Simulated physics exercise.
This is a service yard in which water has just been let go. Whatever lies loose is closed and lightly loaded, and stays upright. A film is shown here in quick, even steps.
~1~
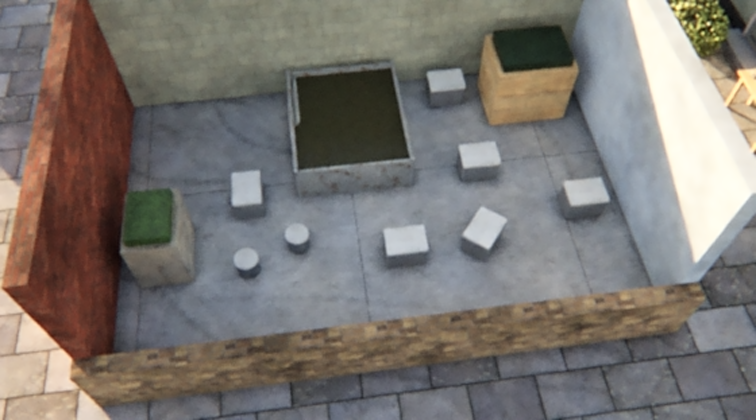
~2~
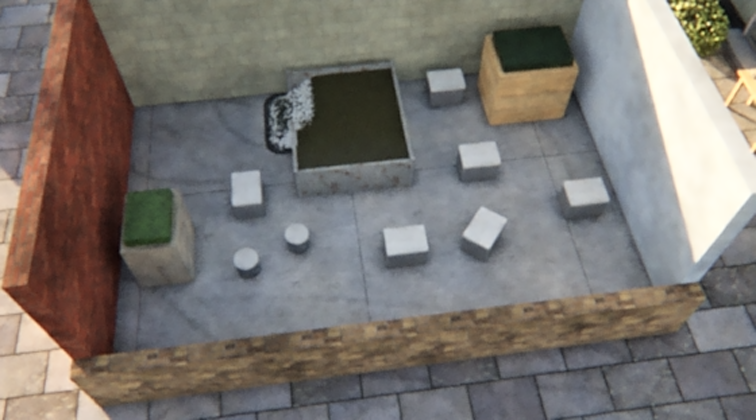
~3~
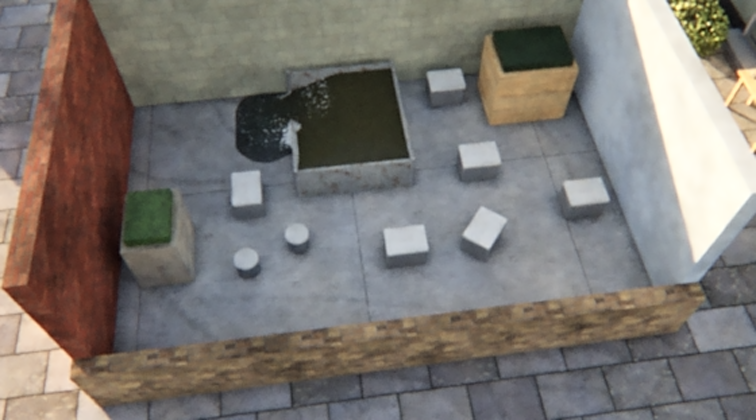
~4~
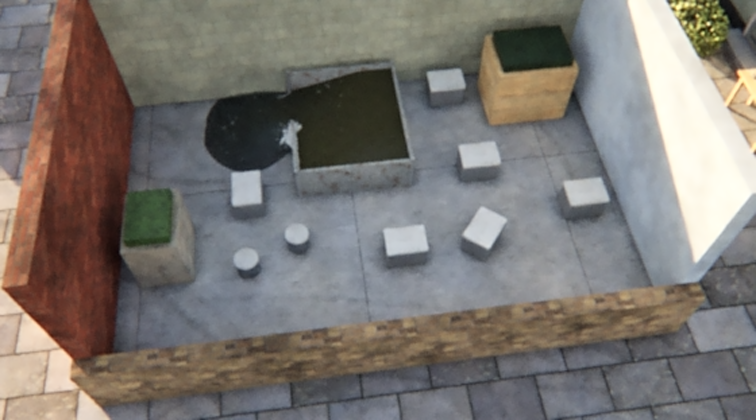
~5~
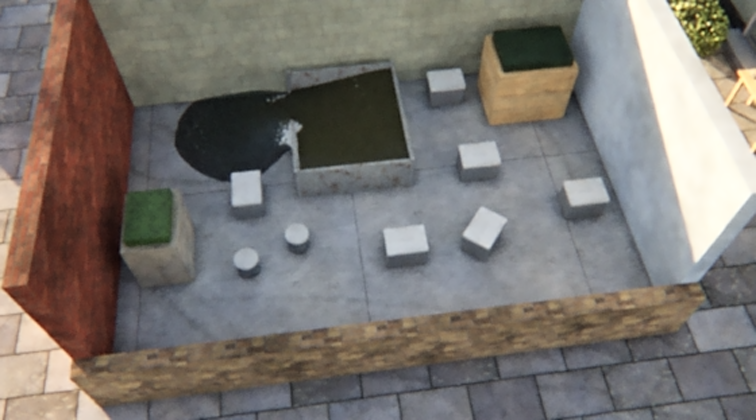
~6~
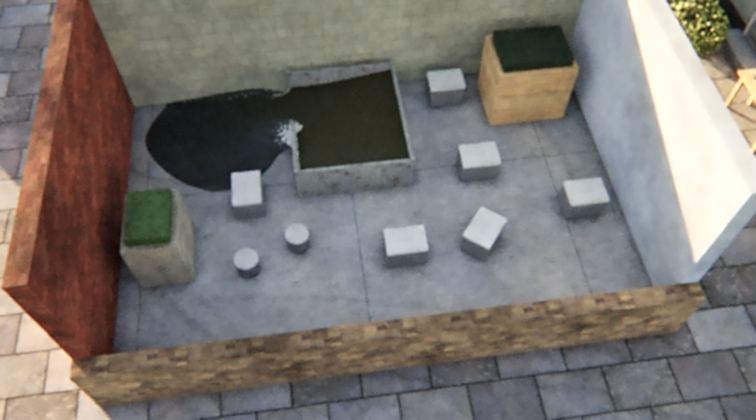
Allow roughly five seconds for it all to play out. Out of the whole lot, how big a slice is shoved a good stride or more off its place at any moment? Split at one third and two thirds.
A slice smaller than one third.
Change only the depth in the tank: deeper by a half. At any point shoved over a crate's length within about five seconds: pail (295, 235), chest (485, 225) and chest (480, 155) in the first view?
The first reached the mark, the second reached the mark, the third stopped before it.
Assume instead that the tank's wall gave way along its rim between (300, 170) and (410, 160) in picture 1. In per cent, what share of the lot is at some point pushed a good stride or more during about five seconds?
I'd guess around 50 percent of them.
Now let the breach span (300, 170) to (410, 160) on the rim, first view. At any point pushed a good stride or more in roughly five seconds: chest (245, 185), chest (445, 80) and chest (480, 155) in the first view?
The first: Never got that far; the second: Never got that far; the third: Never got that far.
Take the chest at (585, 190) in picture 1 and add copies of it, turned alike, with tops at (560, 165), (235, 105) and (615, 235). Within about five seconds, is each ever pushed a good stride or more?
Here's how it goes: Never gets far, sent far off, and lastly never gets far.
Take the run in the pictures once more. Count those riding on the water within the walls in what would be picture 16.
By my count, 0.
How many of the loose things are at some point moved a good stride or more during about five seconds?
The total is 1.
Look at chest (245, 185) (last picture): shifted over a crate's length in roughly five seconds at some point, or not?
Goes that far.
A moment on, 0 of 8 are well off their spots; 0 afloat.
Next, 0 of 8 are well off their spots; 0 afloat.
Later, 1 of 8 are well off their spots; 1 afloat.
In the end, 1 of 8 are well off their spots, and 1 have been at some point; 1 afloat.
